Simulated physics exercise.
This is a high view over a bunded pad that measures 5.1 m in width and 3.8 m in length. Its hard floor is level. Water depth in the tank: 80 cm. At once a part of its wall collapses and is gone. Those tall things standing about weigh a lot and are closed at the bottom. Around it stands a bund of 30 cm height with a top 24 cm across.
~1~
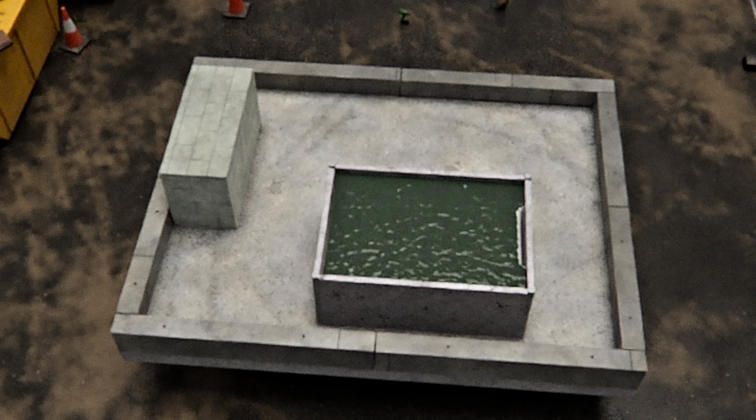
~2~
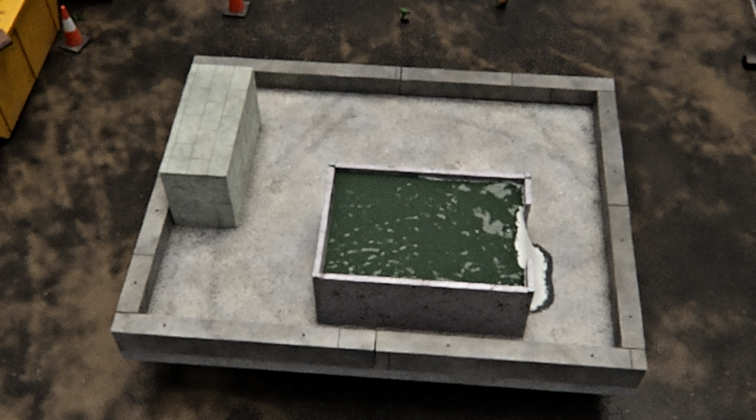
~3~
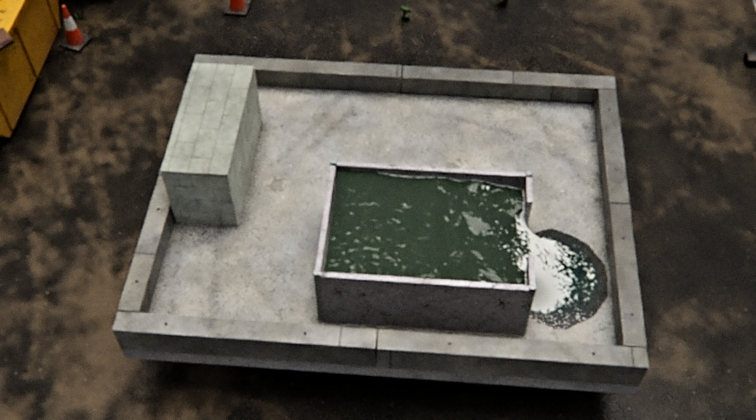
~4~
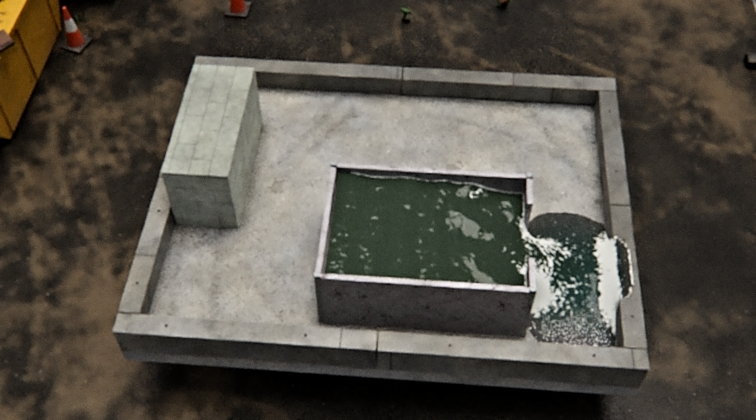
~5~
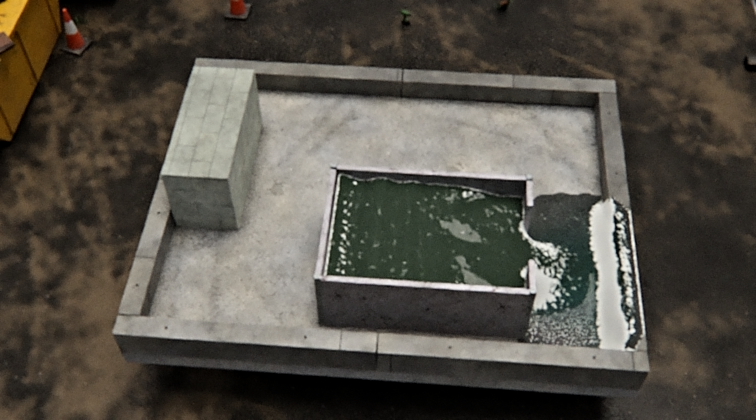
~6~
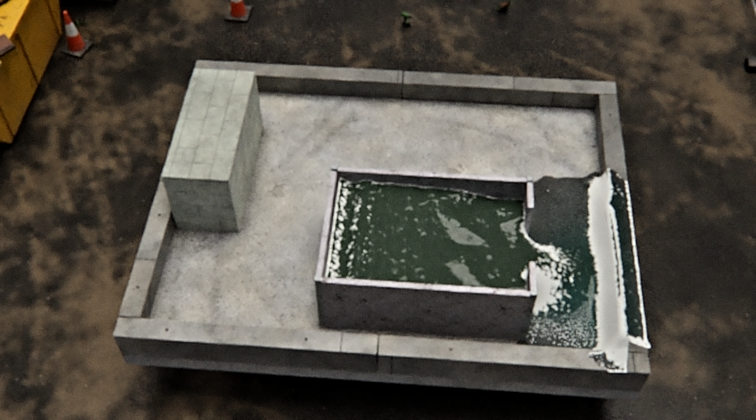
Green water pouring through a gap in a tank's right wall, spreading across the concrete pad and surging against the surrounding bund.
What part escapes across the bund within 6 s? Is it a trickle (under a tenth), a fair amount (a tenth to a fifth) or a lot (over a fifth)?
Two-twentieths to four-twentieths ends up outside.
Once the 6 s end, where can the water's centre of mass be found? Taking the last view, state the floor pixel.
Roughly (399, 226).
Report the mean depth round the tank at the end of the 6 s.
Roughly 10 cm.
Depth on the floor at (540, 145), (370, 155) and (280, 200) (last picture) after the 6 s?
In that order: 9, 4 and 12 cm.
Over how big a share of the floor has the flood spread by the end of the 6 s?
Covered: Roughly 95 %.
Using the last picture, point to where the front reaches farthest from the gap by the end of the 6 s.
Point: Roughly (215, 89).
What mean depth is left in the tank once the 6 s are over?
Roughly 21 cm on average.
A moment later water covers 20 % of the floor and is deepest (57 cm) near (611, 320); 2 % is over the wall.
Soon after water covers 25 % of the floor and is deepest (56 cm) near (609, 306); 4 % is over the wall.
Next water covers 45 % of the floor and is deepest (40 cm) near (615, 364); 12 % is over the wall.
Later on water covers 70 % of the floor and is deepest (34 cm) near (608, 292); 14 % is over the wall.
At the end water covers 80 % of the floor and is deepest (22 cm) near (148, 331); 14 % is over the wall.
